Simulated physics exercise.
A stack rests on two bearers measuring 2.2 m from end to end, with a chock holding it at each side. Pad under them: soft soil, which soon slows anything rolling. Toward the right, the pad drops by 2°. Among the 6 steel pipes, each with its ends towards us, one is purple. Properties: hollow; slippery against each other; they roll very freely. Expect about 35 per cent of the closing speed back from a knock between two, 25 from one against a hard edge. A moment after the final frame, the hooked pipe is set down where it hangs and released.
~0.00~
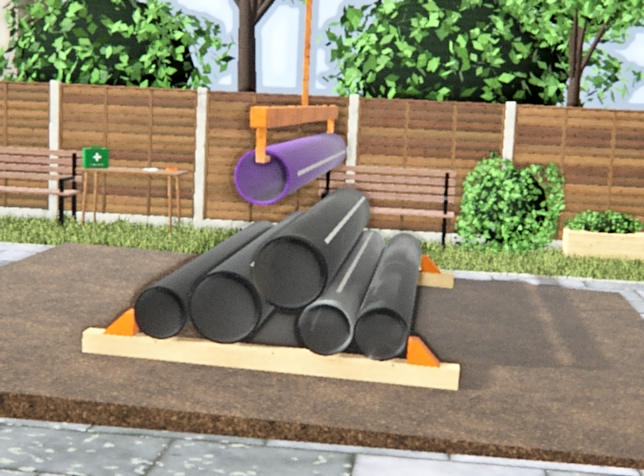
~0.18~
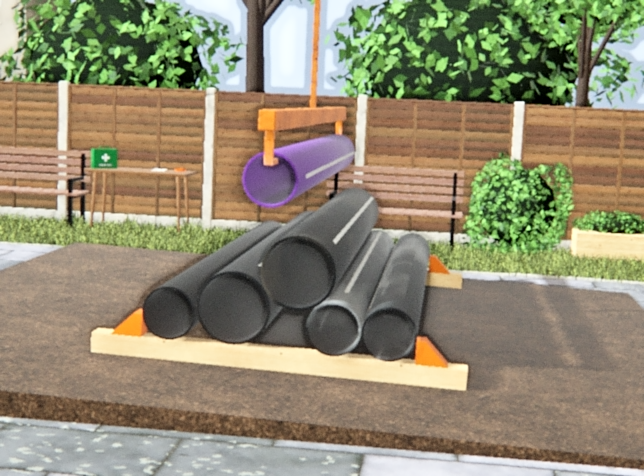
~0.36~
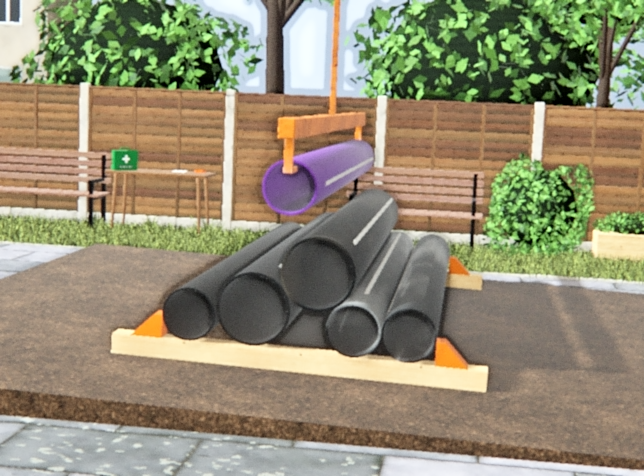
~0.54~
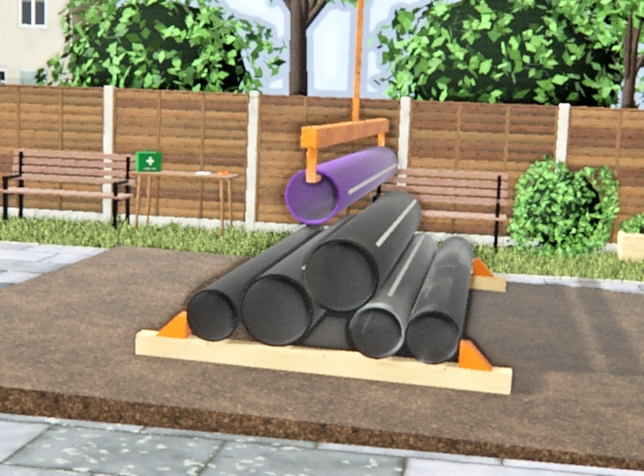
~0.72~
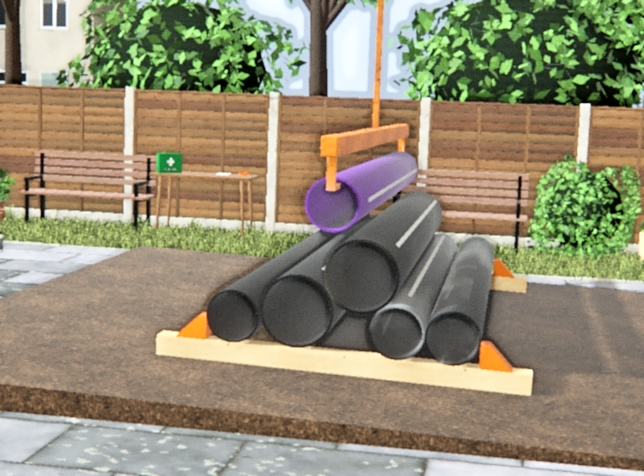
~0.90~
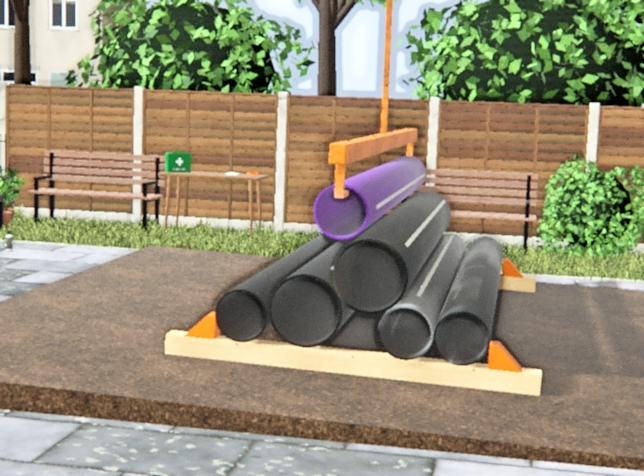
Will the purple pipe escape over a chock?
My guess is it makes it out.
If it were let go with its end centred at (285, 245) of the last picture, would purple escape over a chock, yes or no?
In that case purple gets away.
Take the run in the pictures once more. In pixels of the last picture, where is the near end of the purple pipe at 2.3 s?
(177, 305), roughly.
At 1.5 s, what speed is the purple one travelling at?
About 0.7 m/s.
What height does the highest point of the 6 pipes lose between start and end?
About 50 cm.
After 1.5 s, purple is up on others, 45 cm inside the left chock, rolling left; 0 off the stack.
After 2.3 s, purple is beyond the left chock, rolling left; 1 off the stack.
At rest (3.8 s), purple is beyond the left chock; 1 off the stack.
